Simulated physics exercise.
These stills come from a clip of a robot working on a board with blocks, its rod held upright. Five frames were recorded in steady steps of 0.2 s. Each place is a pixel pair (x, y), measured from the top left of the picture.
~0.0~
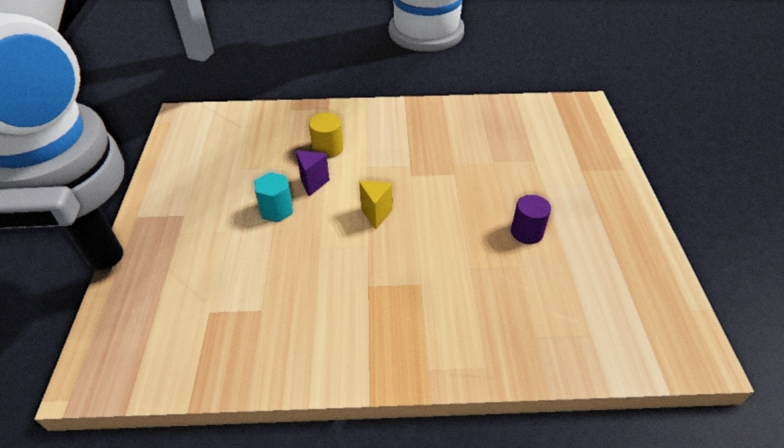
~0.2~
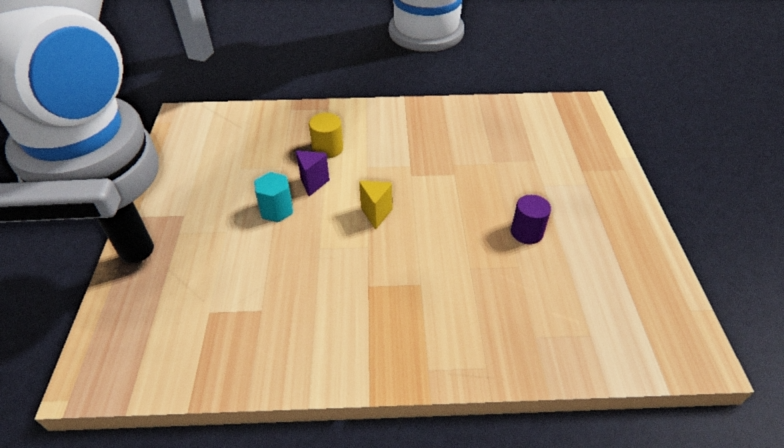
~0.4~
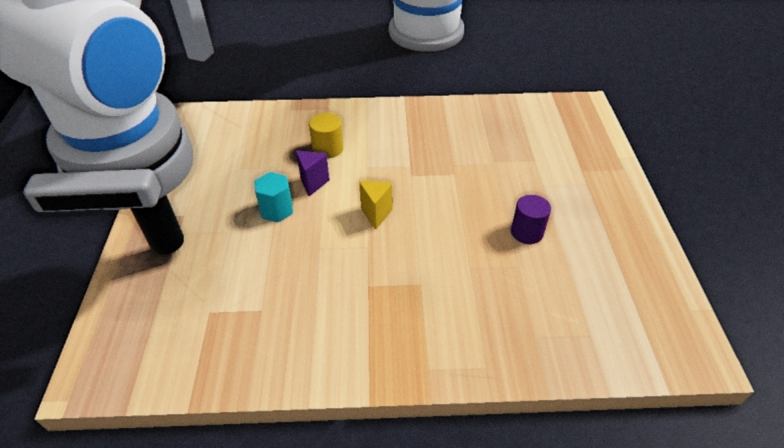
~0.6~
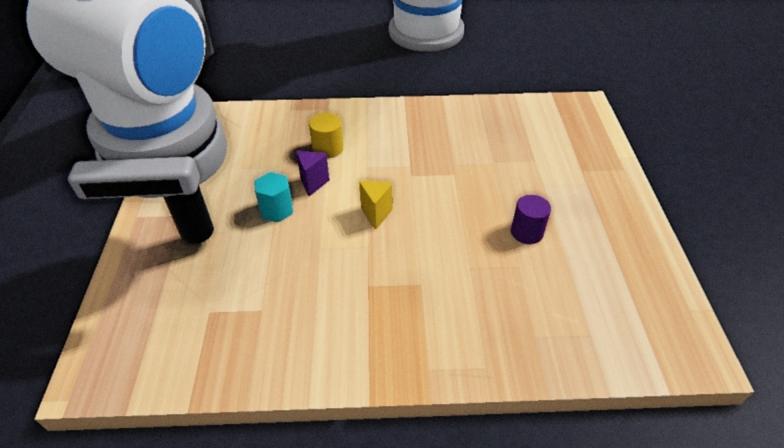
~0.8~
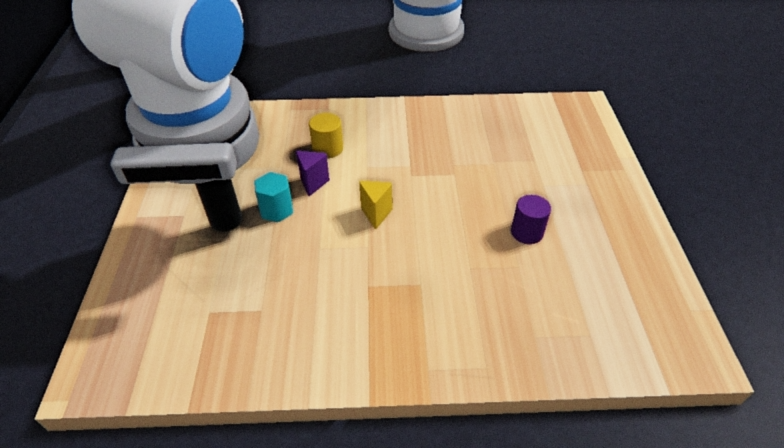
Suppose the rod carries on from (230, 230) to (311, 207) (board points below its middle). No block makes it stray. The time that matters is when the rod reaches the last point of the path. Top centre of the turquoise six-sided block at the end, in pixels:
It should be at about (320, 160).
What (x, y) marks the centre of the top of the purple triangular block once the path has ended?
Pixel (322, 143).
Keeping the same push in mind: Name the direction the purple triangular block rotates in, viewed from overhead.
Viewed from above, counterclockwise.
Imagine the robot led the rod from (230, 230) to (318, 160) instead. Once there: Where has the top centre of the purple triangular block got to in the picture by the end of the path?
Answer: (329, 152).
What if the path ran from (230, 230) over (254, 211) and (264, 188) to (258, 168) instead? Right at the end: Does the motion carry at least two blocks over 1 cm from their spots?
Answer: No.
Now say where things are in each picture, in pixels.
Rod tip (107, 258); block tops, turquoise six-sided block (271, 183); purple triangular block (309, 158); yellow triangular block (375, 188), in the first frame.
Rod (137, 252); blocks unchanged, in the second frame.
Rod (168, 244); blocks unchanged, in the third frame.
Rod (198, 233); blocks unchanged, in the fourth frame.
Rod (227, 221); turquoise six-sided block (271, 183); purple triangular block (309, 158); yellow triangular block (375, 188), in the fifth frame.
On the path given first. Halfway along, rod (269, 210); turquoise six-sided block (291, 174), turned 20° anticlockwise.
At the end, rod (309, 198); turquoise six-sided block (320, 160), turned 65° anticlockwise; purple triangular block (322, 143), turned 55° anticlockwise; yellow triangular block in place.
